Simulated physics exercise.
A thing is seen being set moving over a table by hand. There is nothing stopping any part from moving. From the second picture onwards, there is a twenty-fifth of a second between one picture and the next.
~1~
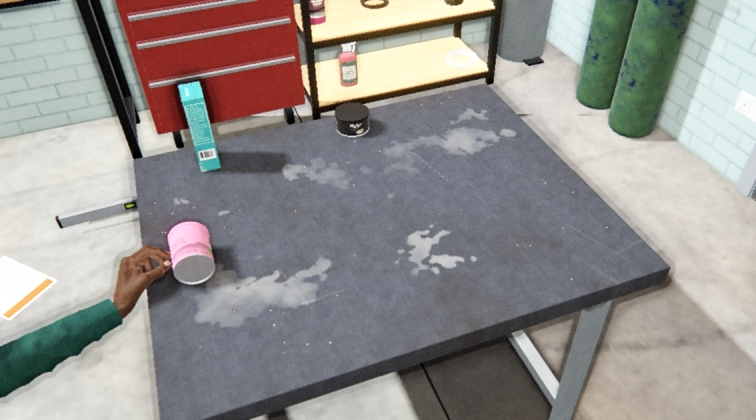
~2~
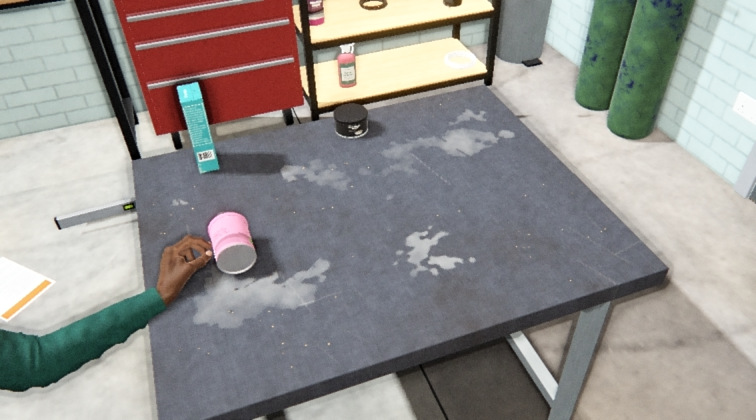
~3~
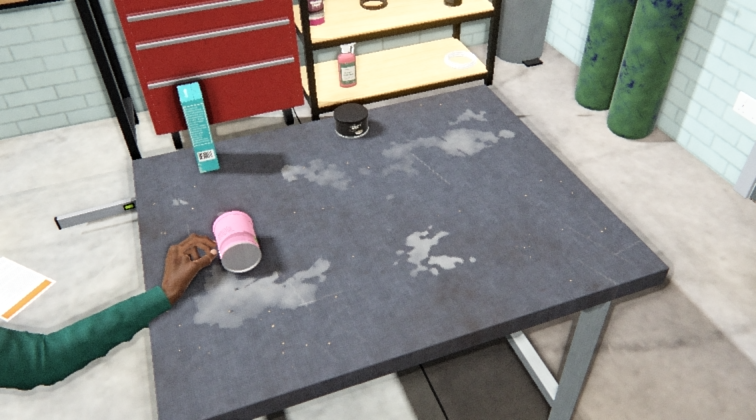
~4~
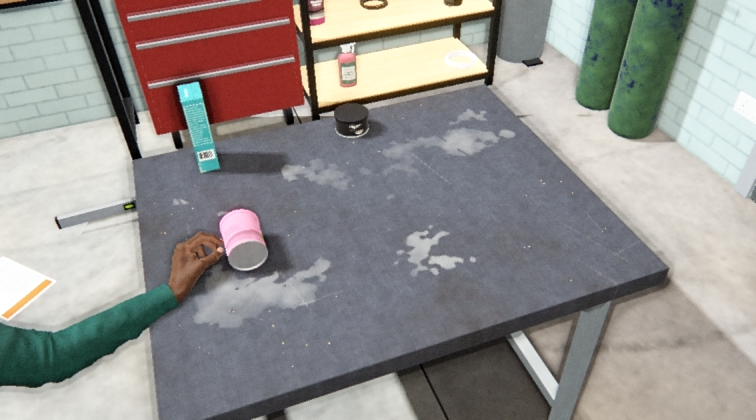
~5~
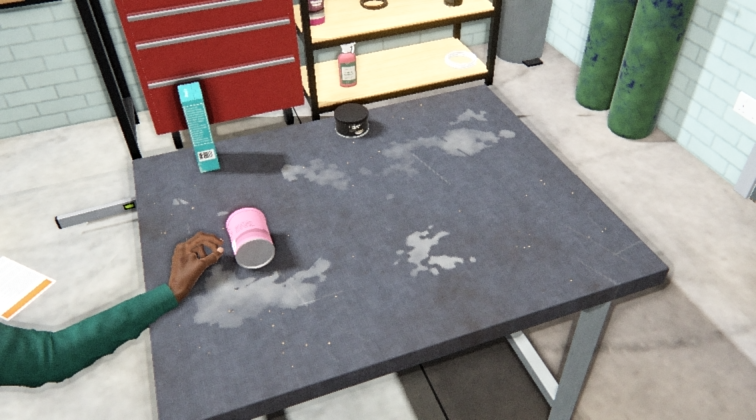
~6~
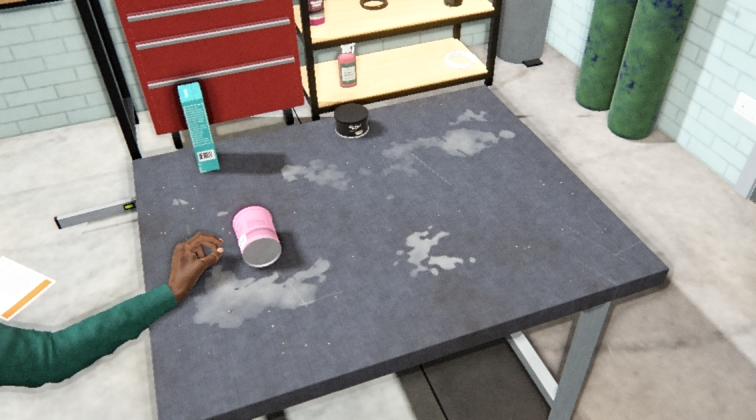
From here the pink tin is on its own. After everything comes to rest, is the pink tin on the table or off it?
Looks to me like it is still aboard the table.
Then, 0.20 s later than the last frame, pink tin moved about its own width near (285, 230).
Then, 0.50 s later than the last frame, pink tin moved well along near (312, 223).
When it is over, moved from the start, pink tin. End places, in pixels of the last picture, pink tin near (320, 221).
